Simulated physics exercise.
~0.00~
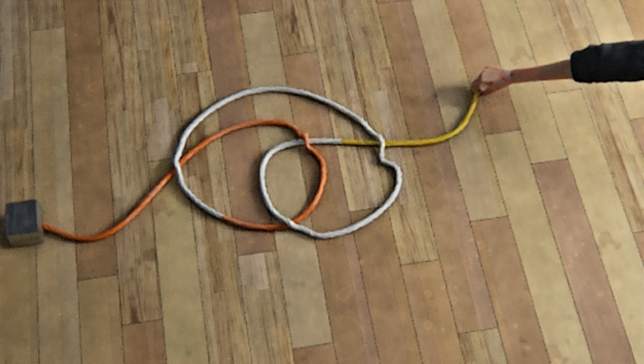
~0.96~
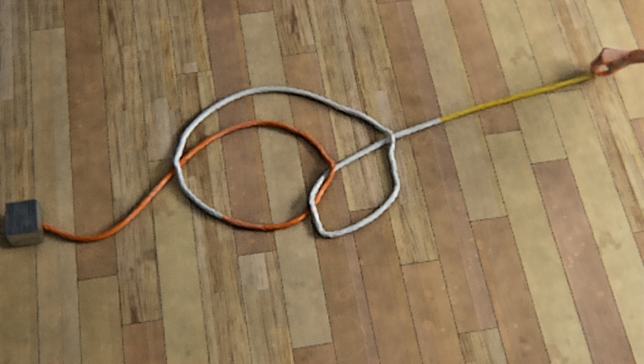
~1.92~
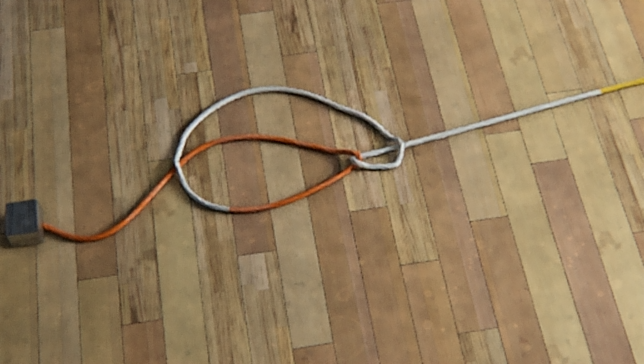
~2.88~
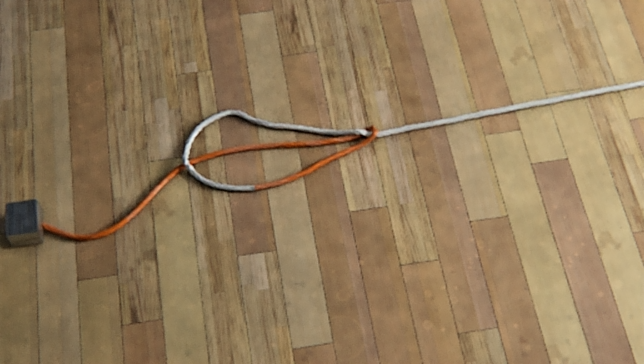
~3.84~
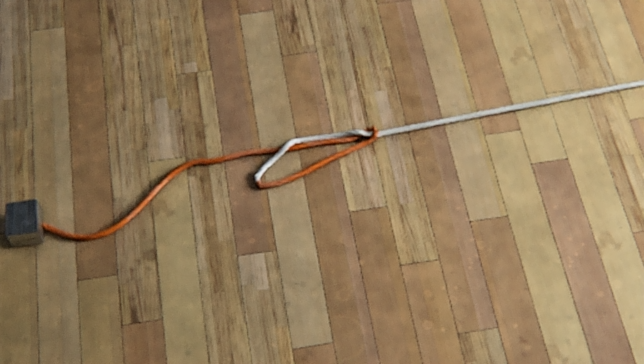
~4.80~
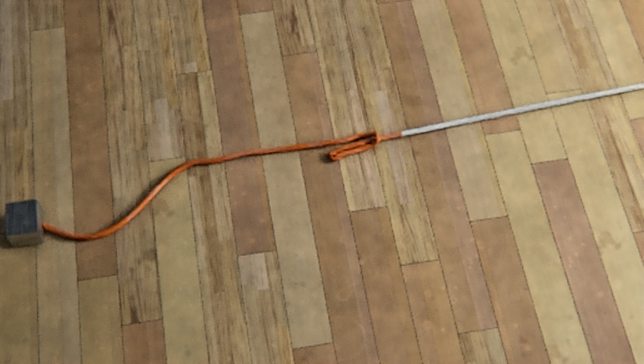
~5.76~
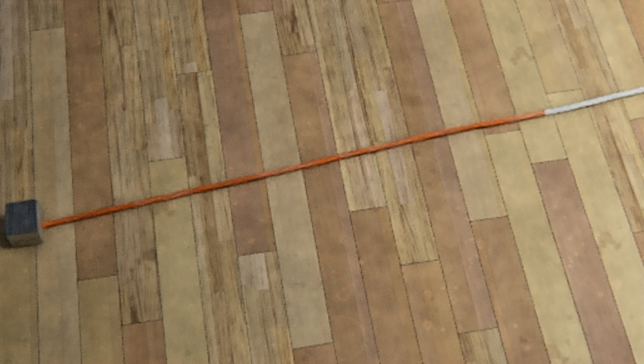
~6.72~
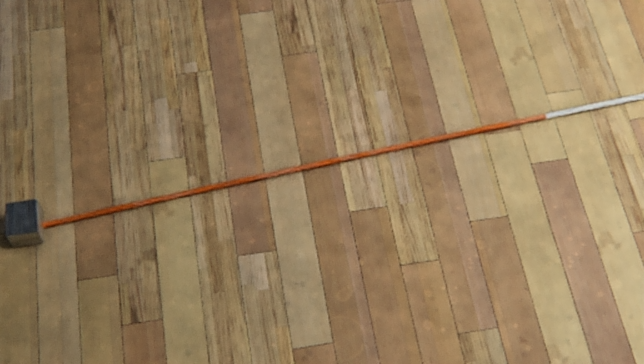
On a wooden floor, a hand pulls a looped orange, white and yellow rope rightward, its loops shrinking until it straightens.
